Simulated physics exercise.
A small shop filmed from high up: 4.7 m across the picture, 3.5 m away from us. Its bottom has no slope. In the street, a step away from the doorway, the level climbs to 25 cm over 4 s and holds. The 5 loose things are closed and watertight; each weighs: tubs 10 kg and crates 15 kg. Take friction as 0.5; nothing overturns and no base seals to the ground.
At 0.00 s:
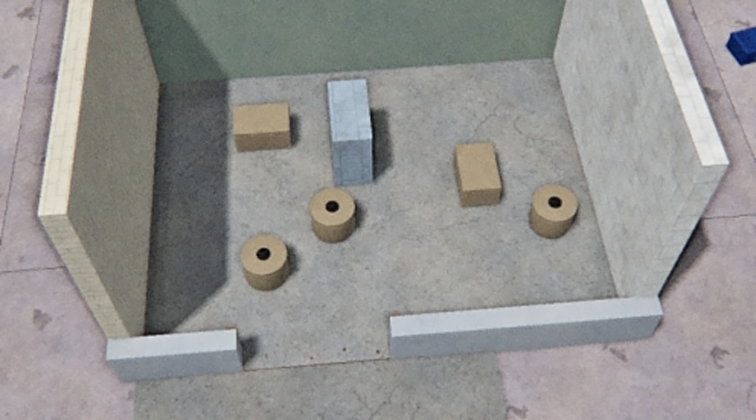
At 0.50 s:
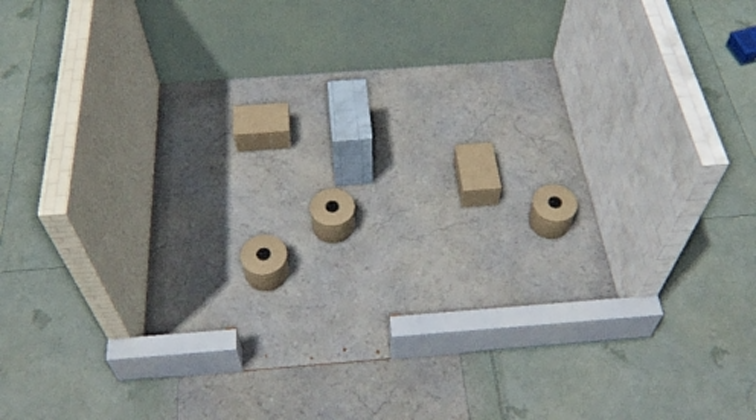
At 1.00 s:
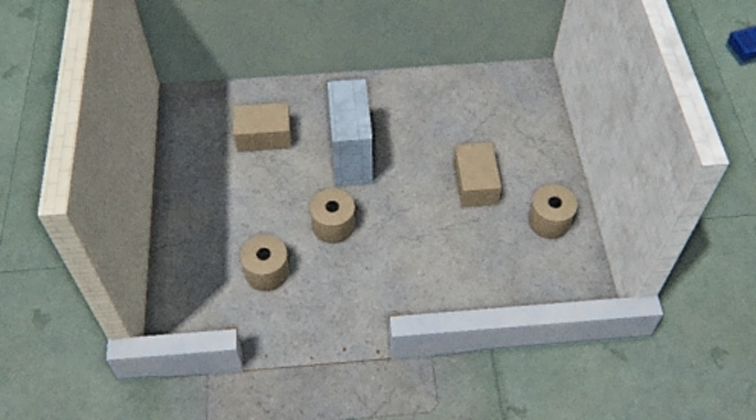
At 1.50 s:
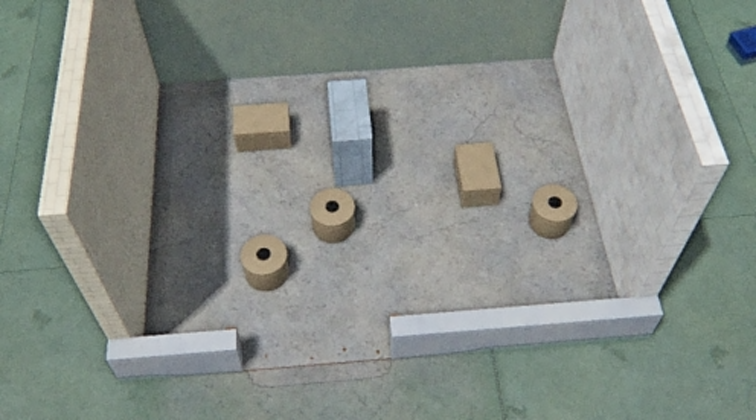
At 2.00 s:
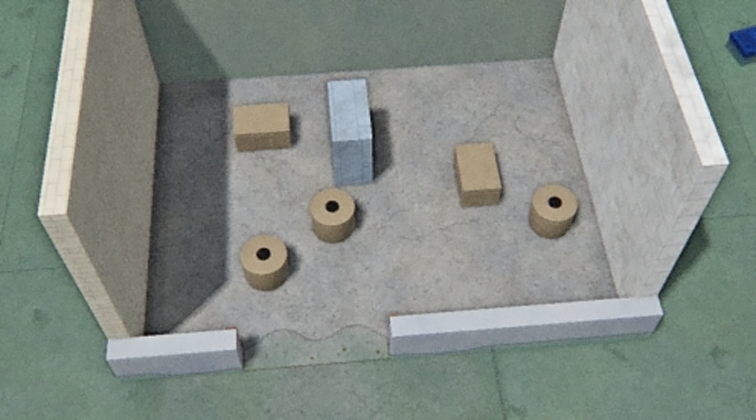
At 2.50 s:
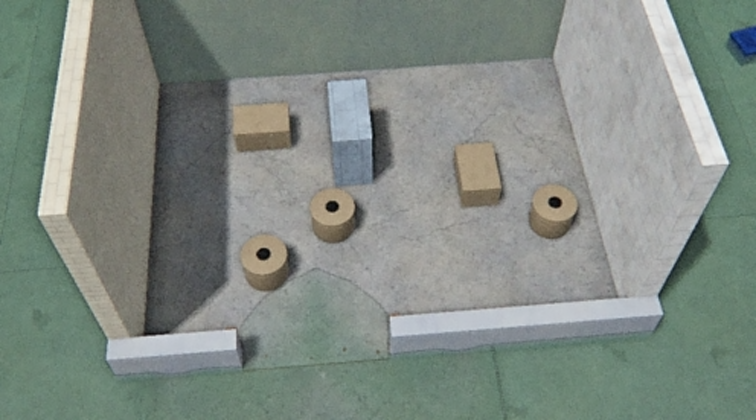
In a small walled shop seen from above, three tan tubs and two crates stayed put around a grey block while the pinkish ground outside turned green, and then water crept in through the doorway.
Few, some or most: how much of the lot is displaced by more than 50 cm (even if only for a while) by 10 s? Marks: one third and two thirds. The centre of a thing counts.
That comes to at least two thirds.
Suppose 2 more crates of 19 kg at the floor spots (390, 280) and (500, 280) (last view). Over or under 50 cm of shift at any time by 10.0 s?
In turn: Over, less.
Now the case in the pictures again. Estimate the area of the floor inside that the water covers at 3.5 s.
About 3.0 m2.
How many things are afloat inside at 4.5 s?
At that moment 0.
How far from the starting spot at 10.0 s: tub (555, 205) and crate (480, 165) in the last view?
In turn: 100 cm, 50 cm.
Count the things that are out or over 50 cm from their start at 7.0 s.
3 of them.
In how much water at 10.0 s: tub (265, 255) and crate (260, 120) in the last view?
Roughly 17 and 16 cm.
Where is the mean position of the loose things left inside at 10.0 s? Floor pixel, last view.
At about (422, 151).
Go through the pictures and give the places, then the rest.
A tub at (555, 203) rests on the ground; a crate at (478, 166) rests on the ground; water covers 0.0 m2; 0 of 5 have shifted, in the first picture.
A tub at (555, 203), on the bottom; a crate at (478, 166), on the bottom; 0.0 m2 under water; 0 of 5 have shifted, in the second picture.
A tub at (555, 203), on the bottom; a crate at (478, 166) rests on the ground; 0.0 m2 under water; 0 of 5 have shifted, in the third picture.
A tub at (555, 203) rests on the ground; a crate at (478, 166) rests on the ground; 0.0 m2 under water; 0 of 5 have shifted, in the fourth picture.
A tub at (555, 203) rests on the ground; a crate at (478, 166), on the bottom; water covers 0.1 m2; 0 of 5 have shifted, in the fifth picture.
A tub at (555, 203) rests on the ground; a crate at (478, 166) rests on the ground; water covers 0.8 m2; 0 of 5 have shifted, in the sixth picture.
After 3.5 s 0 of 5 are over 50 cm from their spots; 0 afloat.
After 4.5 s 1 of 5 are over 50 cm from their spots; 0 afloat.
After 7.0 s 3 of 5 are over 50 cm from their spots; 2 afloat.
After 10.0 s 5 of 5 are over 50 cm from their spots, and 5 have been at some point; 5 afloat.
